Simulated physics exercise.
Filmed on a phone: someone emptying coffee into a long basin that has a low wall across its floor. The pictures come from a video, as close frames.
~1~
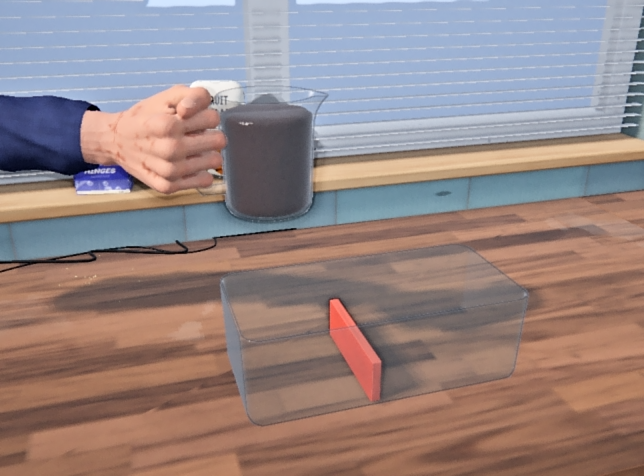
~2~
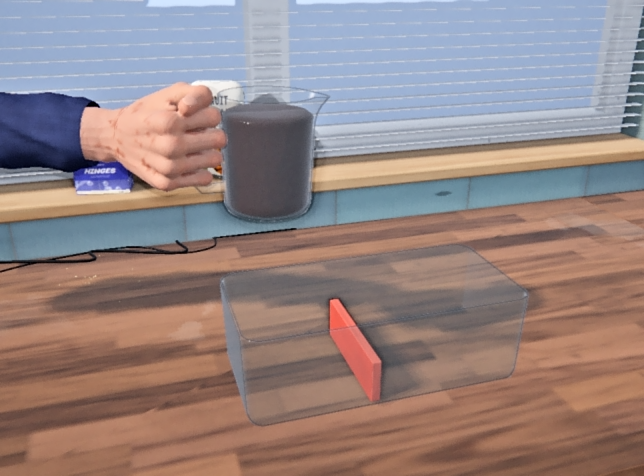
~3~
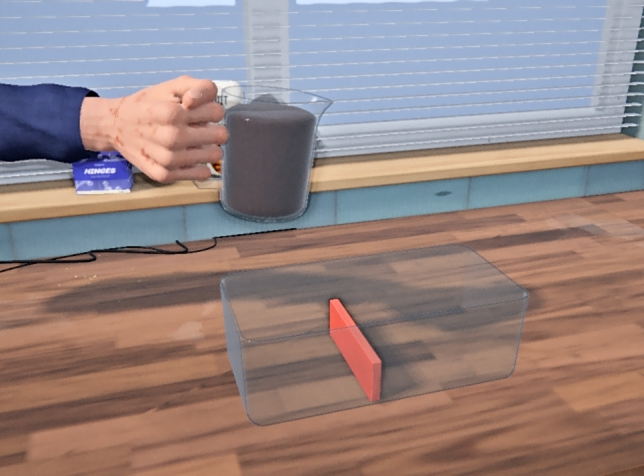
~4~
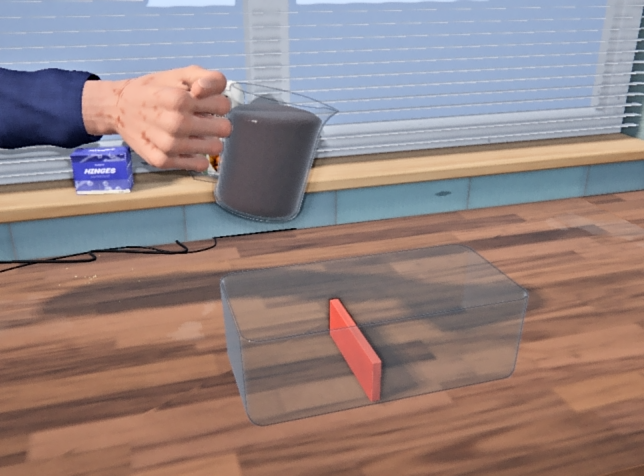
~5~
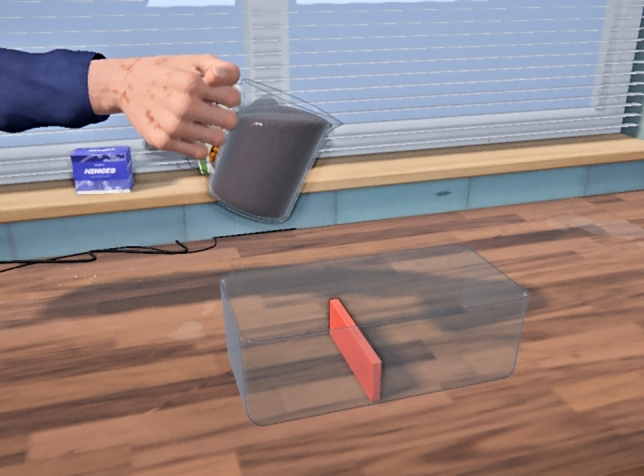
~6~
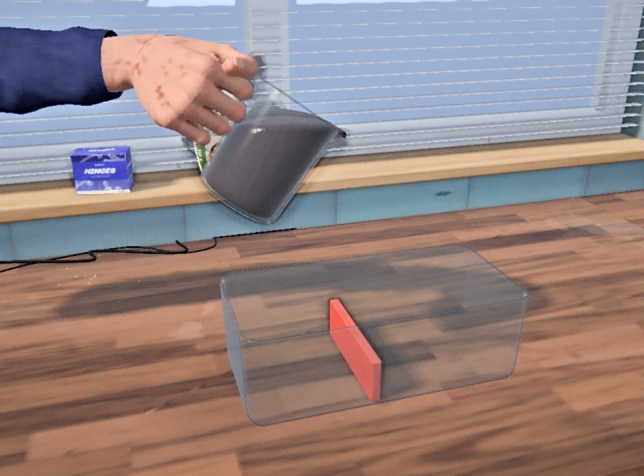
A hand in a dark blue sleeve held a clear jug of dark liquid near a window, then lifted slightly and tipped it steadily to the right, above a see-through basin with a low red wall inside.
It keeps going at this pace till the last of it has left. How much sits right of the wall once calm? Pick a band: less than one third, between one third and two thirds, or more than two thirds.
It is more than two thirds.
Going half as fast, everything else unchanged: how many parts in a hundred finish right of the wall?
I'd say close to 95 %.
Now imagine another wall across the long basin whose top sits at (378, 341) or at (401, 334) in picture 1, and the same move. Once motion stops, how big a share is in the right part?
Try 1: About 55 percent; try 2: About 10 percent.
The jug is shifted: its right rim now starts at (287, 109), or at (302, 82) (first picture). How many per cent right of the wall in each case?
About 20 % the first time, about 60 % the second.
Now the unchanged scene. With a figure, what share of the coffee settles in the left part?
That share comes out near 5 percent.
A moment on, the jug is tipped right over and 54 per cent is still to pour, 0 is left of the wall and 14 right of it.
Next, the jug is tipped right over and 10 per cent is still to pour, 2 is left of the wall and 67 right of it.
Then the jug is tipped right over and 0 per cent is still to pour, 4 is left of the wall and 89 right of it.
Later the jug is tipped right over and 0 per cent is still to pour, 5 is left of the wall and 92 right of it.
Finally, 5 per cent lies left of the wall, 92 right of it and 3 outside.
